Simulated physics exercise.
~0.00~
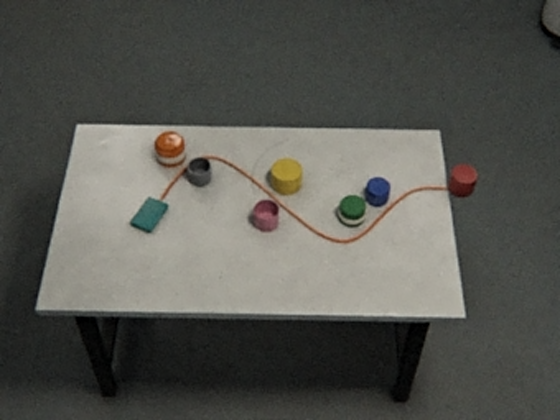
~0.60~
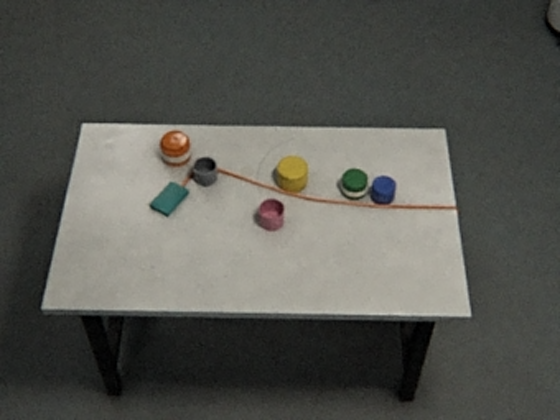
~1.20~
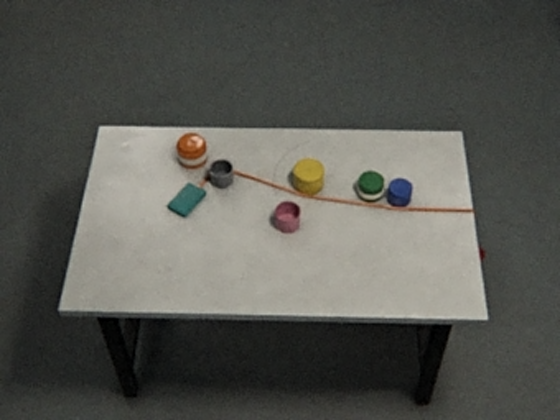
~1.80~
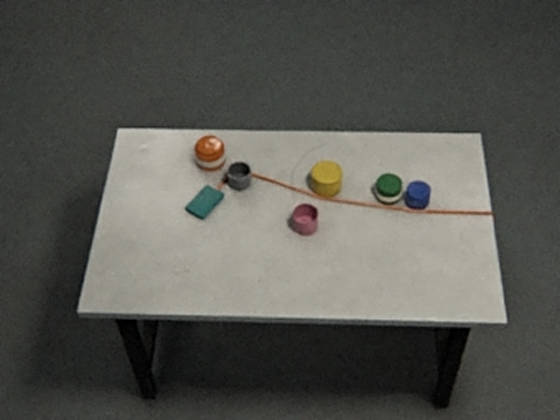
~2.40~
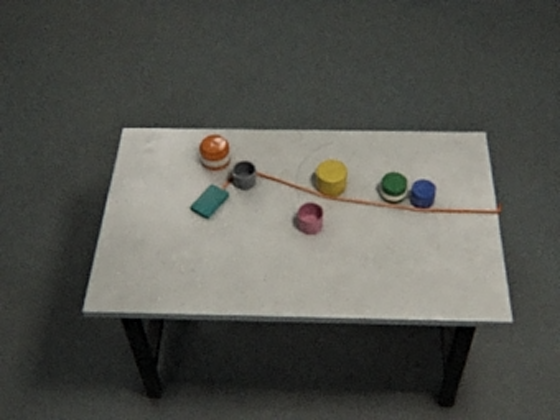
At first, a thin orange-red cable curves loosely across a pale table, joining a flat teal phone on the left to a red speaker at the right edge, among a mug, a cup, a jar, tubs and a green canister. The speaker drops over the edge and the cable pulls nearly straight. The phone slides a little up and right toward the grey mug, while the green canister shifts moderately toward the back, beside the blue tub. A bit of red then shows beyond the right edge before disappearing again. As the view drifts left, the phone and canister stay put, the cable still stretched to the edge.
